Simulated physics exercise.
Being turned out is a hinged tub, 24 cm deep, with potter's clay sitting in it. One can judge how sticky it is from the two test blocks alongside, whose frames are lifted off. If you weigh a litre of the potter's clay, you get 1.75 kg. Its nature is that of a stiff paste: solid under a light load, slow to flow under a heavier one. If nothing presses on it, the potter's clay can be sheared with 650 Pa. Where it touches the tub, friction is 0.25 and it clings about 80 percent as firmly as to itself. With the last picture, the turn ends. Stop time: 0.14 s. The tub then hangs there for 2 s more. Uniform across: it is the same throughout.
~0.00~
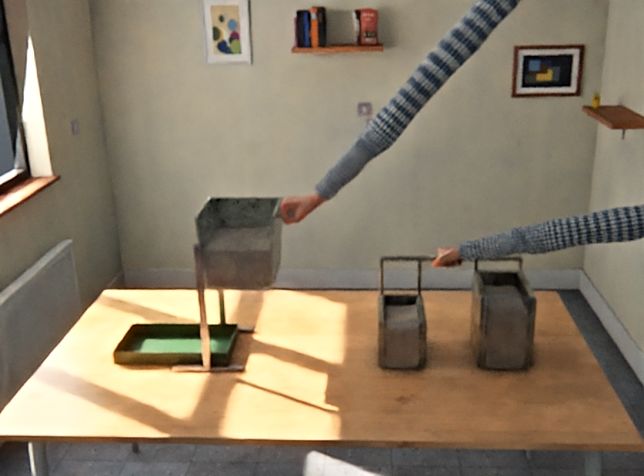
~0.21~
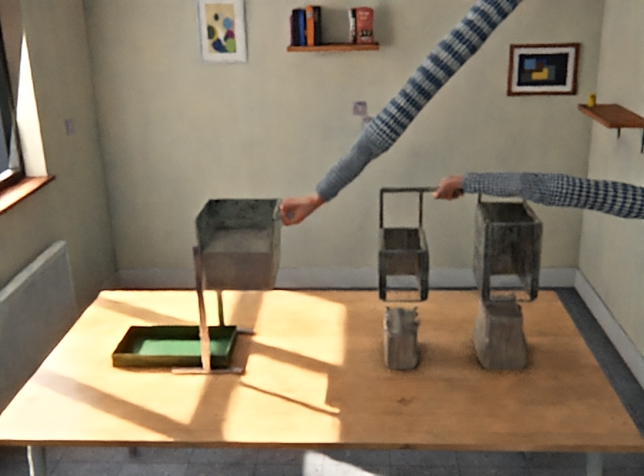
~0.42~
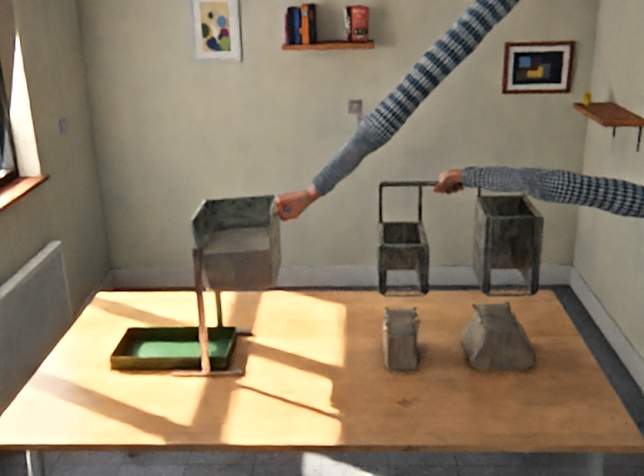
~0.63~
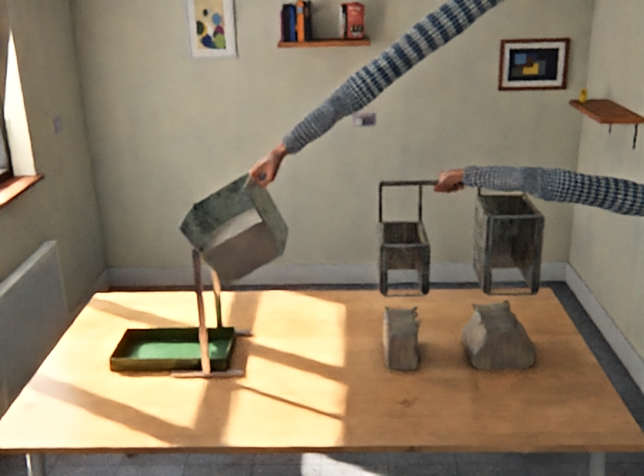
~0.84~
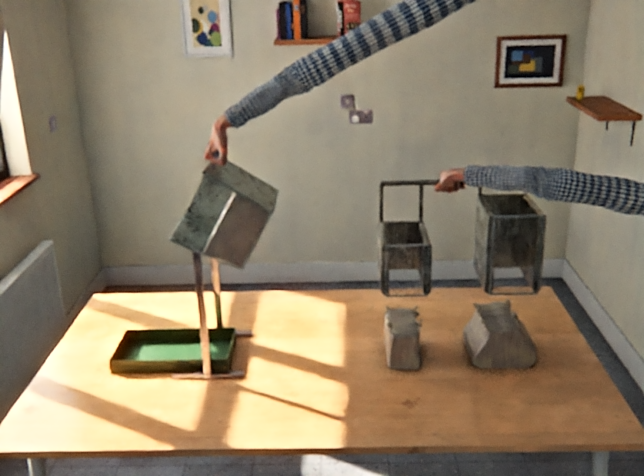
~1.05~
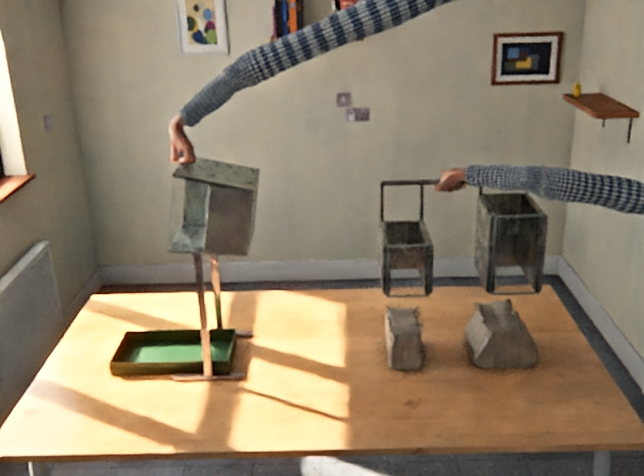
Two moulds rise off clay, the right block sags, then a hand tilts a tub left.
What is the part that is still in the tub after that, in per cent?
About 100 %.
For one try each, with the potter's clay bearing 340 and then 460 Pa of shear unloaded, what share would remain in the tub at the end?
In that order: 90 %, 100 %.
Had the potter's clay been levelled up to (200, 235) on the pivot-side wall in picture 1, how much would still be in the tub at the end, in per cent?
100 %.
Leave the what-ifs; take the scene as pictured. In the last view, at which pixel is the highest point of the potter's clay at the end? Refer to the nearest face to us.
The highest point is near (239, 197) in the last picture.
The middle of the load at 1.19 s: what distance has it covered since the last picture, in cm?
Around 0 cm.
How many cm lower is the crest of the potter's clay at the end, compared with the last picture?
The top ends up some 4 cm below its level in the last picture.
After 1.19 s, the tub is at 81 degrees and holds 100 %.
After 1.36 s, the tub is at 81 degrees and holds 100 %.
After 1.53 s, the tub is at 81 degrees and holds 100 %.
After 1.70 s, the tub is at 81 degrees and holds 100 %.
After 3.05 s, the tub is at 81 degrees and holds 100 %.
